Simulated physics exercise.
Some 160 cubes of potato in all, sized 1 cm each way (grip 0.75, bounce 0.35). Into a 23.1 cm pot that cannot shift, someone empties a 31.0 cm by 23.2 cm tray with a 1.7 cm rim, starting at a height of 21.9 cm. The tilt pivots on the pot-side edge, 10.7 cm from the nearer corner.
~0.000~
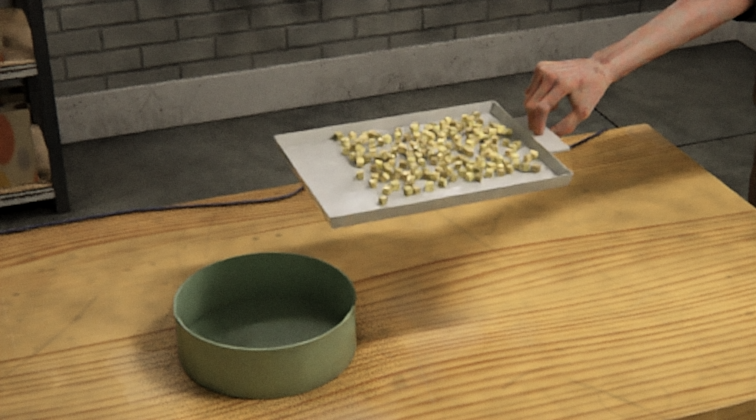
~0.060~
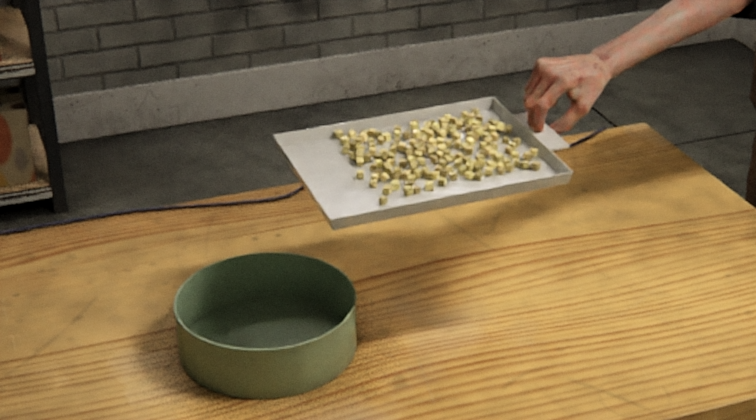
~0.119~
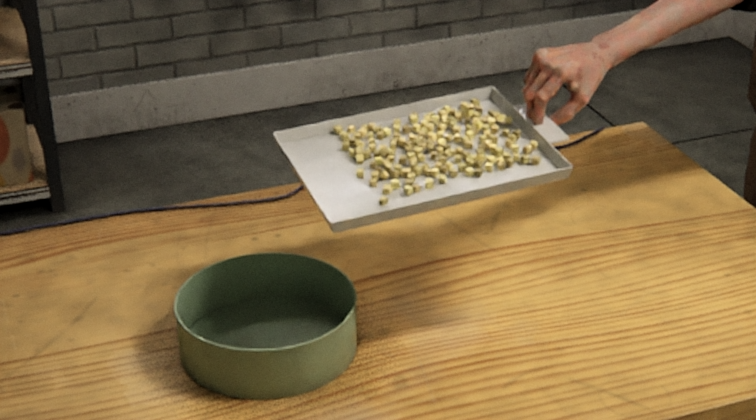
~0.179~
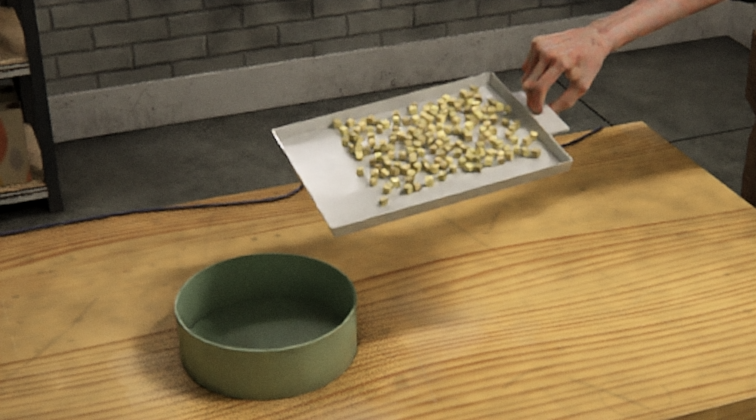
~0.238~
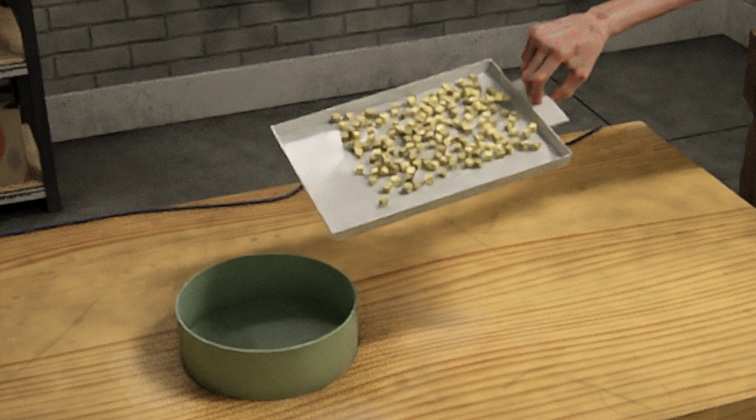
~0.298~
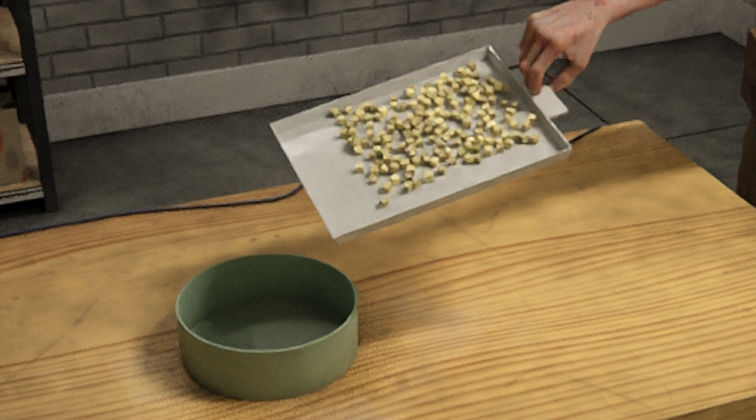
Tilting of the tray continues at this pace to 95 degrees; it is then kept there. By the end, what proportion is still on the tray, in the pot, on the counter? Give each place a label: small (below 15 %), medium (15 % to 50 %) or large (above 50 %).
Shares by place: Left on the tray small, pot medium, counter large.
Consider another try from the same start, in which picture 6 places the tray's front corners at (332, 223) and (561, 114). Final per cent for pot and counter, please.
Pot 90 % / counter 10 %.
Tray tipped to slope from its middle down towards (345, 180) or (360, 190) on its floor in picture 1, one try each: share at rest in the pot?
Estimate: Some 80 % and some 75 % respectively.
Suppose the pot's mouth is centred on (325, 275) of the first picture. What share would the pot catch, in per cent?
Roughly 25 per cent.
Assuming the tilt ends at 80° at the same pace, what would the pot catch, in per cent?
That would give about 20 per cent.
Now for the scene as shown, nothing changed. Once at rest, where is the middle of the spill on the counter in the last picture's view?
Centre of spill: Around pixel (336, 409).
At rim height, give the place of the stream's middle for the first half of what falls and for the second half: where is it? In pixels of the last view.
At roughly (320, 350) first, later on at (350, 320).
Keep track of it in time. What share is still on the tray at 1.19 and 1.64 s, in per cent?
About 30, 10.
After 0.84 s, tilt 54 degrees; the tray holds 95 %, the pot 0 %.
After 1.19 s, tilt 78 degrees; the tray holds 30 %, the pot 15 %.
After 1.64 s, tilt 95 degrees; the tray holds 10 %, the pot 20 %.
At rest (2.9 s), tray 0 %, pot 30 %, counter 65 %.
